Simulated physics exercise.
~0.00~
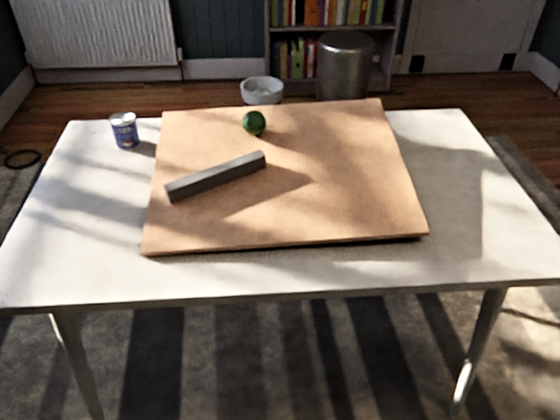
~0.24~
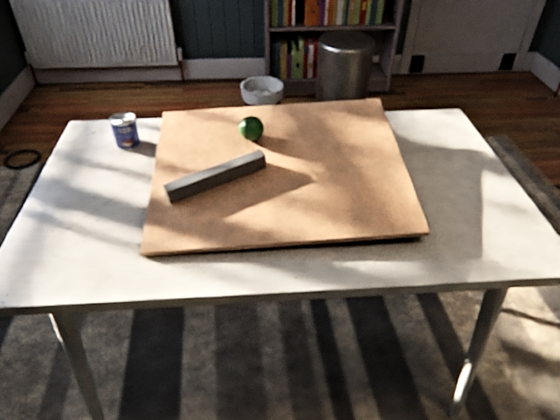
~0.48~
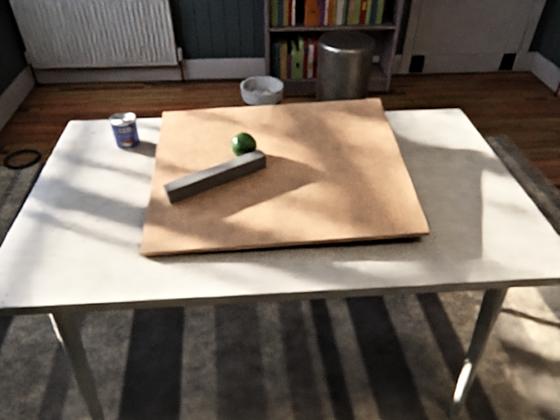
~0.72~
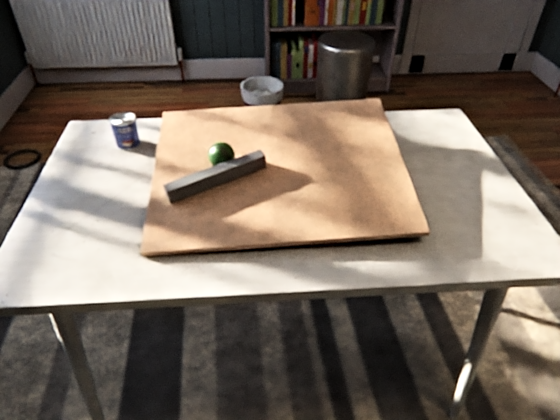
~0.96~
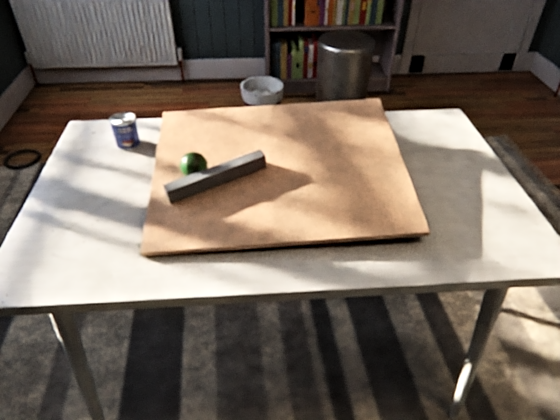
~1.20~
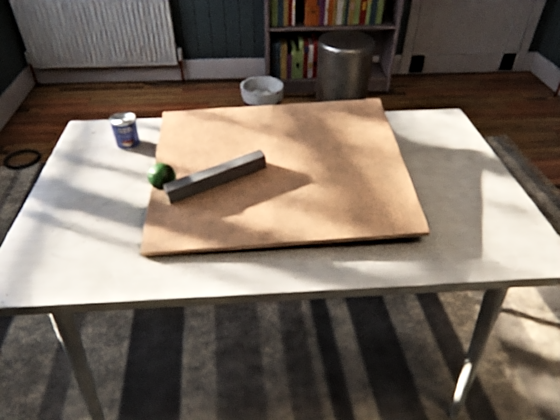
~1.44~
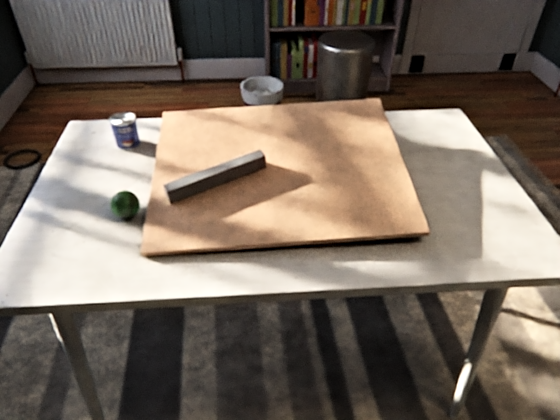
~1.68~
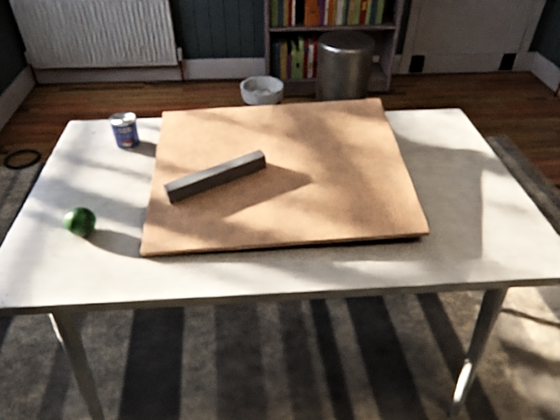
The clip opens on a white table holding a tan board, with a grey bar lying at an angle on it, a green ball behind the bar and a small blue tin to the left. The ball moves down the board toward the bar, drifting slightly left. On reaching the bar, it travels left along its far side. It then clears the bar's left end and passes over the board's left edge onto the tabletop. It keeps moving left and ends on the table's left side, while the tin, bar and board stay in place.
